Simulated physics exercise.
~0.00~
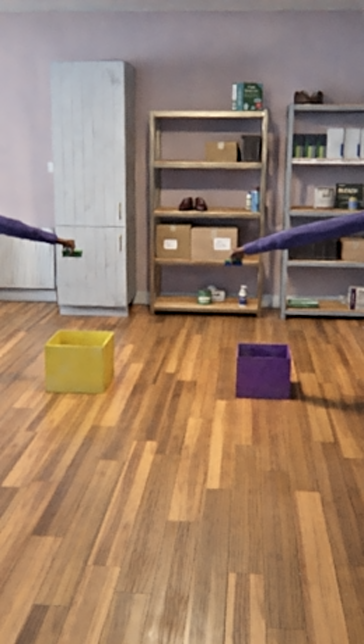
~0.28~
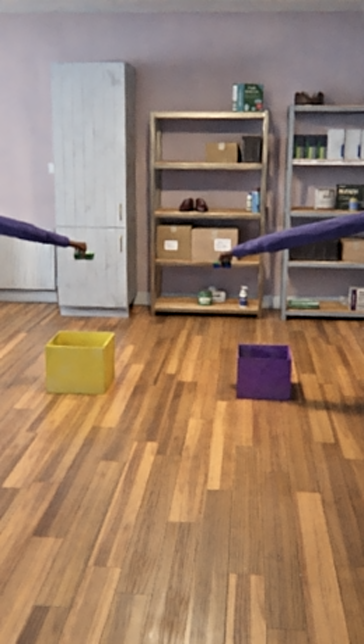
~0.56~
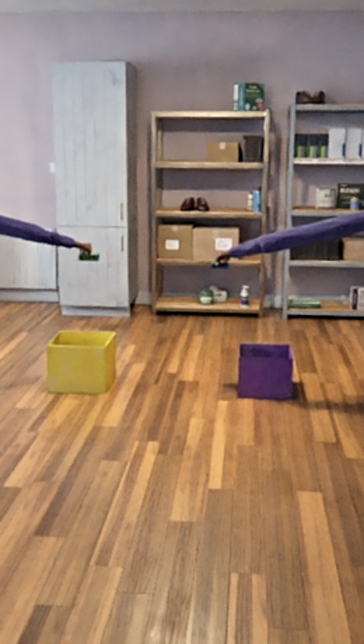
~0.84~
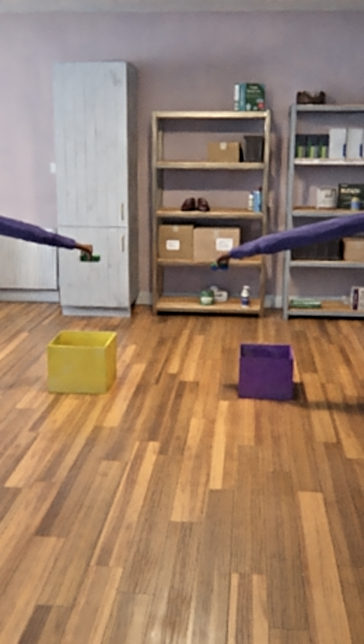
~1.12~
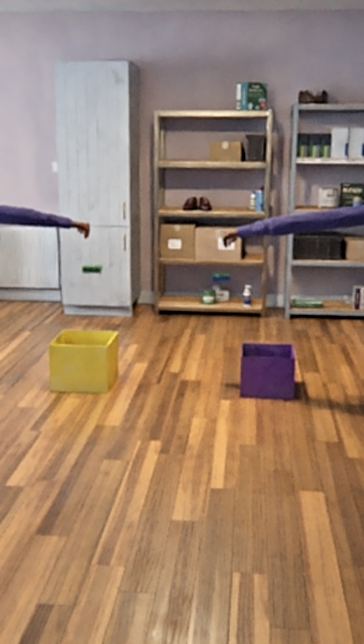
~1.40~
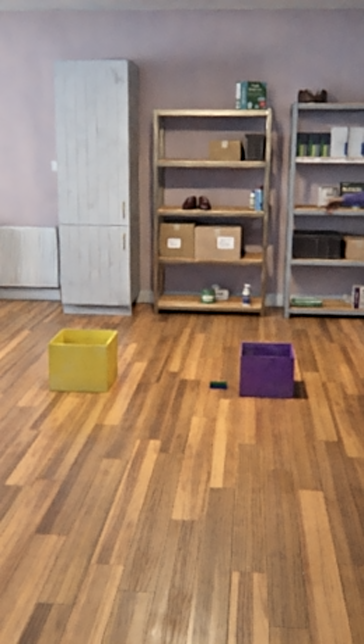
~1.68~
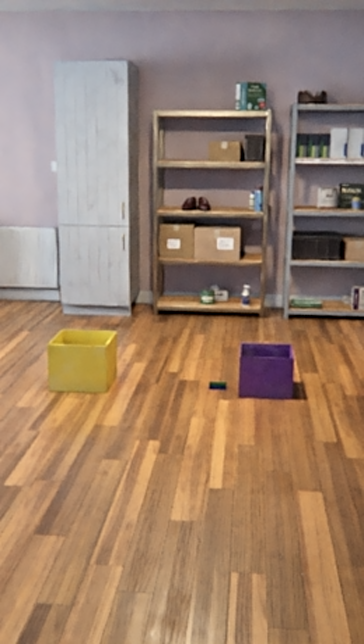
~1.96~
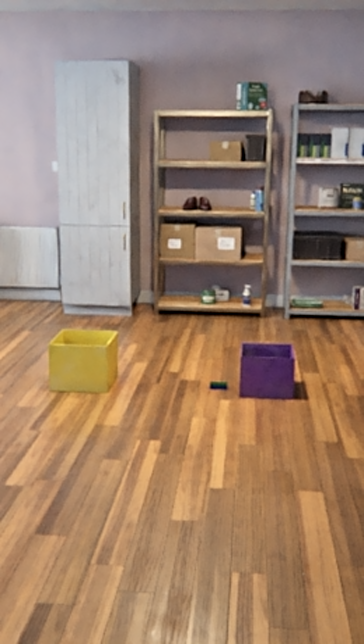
In a room with a wooden floor, a pale cabinet and shelving along the back wall, a yellow box sits on the left and a purple box on the right. Two purple-sleeved arms reach in from opposite sides, each hand holding a small item in the air. The left hand shifts a little to the right with a green item, while the right hand moves slightly left with its own. Both hands then let go and pull back, and the items drop. The green one ends up out of sight in the yellow box, while the other lands on the floor just left of the purple box and stays there.
